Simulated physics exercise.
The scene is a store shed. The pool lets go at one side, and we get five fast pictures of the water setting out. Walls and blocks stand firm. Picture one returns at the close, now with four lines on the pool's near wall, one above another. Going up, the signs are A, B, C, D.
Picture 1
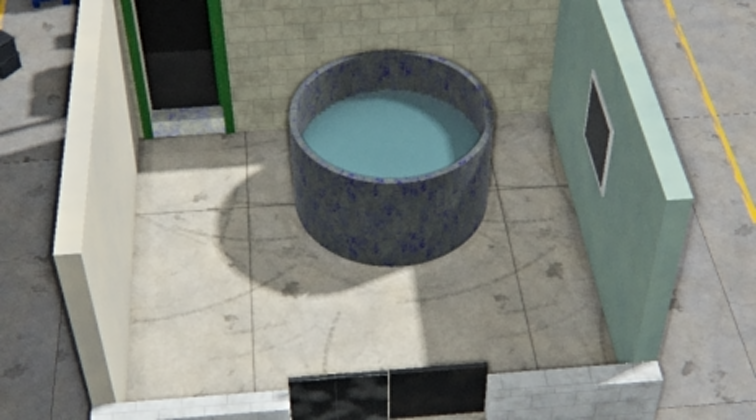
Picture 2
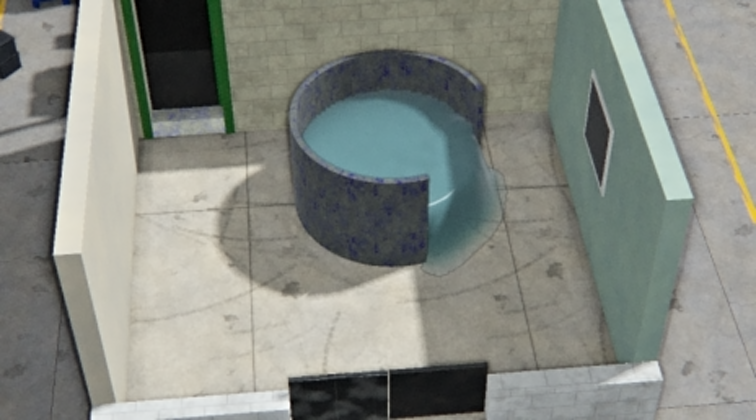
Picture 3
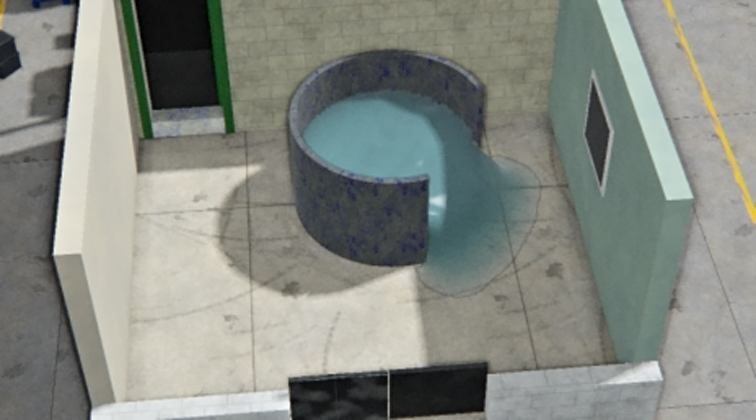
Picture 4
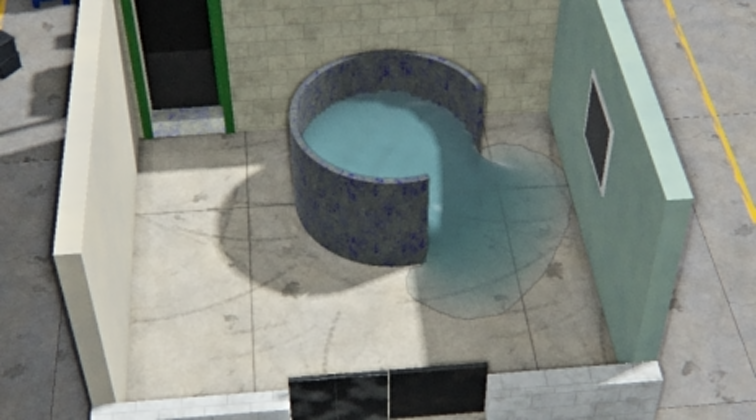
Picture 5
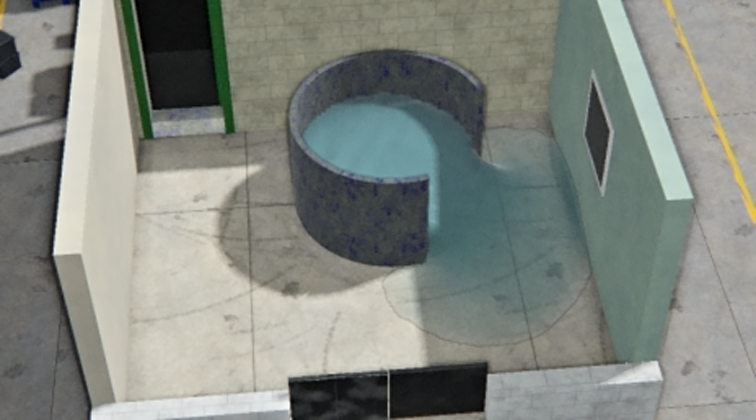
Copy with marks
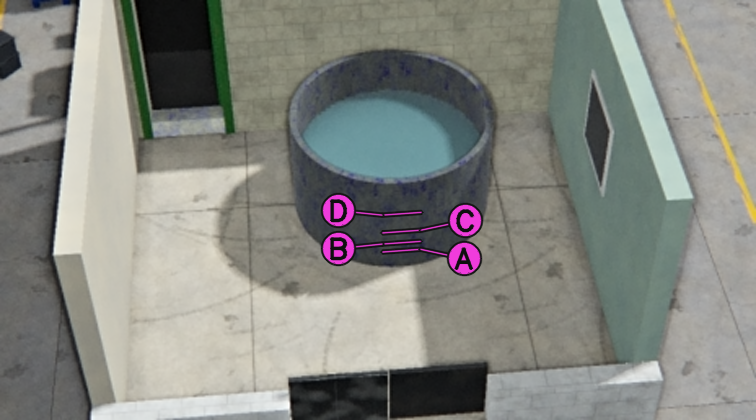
Water pours from a round, dark stone pool in a store shed, seen from above by a still camera. The pool stands between a cream wall on the left and a pale green wall with a dark window on the right, before a green-framed doorway and pale block wall. Its right side opens, and the blue-green water spreads rightward and forward across the grey floor in a widening, thinning sheet.
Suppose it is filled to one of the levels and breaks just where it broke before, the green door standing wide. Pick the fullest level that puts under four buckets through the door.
Use mark D.
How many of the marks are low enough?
All four.
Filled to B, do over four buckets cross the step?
No.
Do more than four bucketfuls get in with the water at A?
No, that is safe.
On the marked copy, A at (401, 250); B at (401, 242); C at (401, 231); D at (401, 213); from the bottom up A, B, C, D.
With A, nothing gets over.
With B, nothing gets over.
With C, nothing gets over.
With D, a bucket or two gets in.
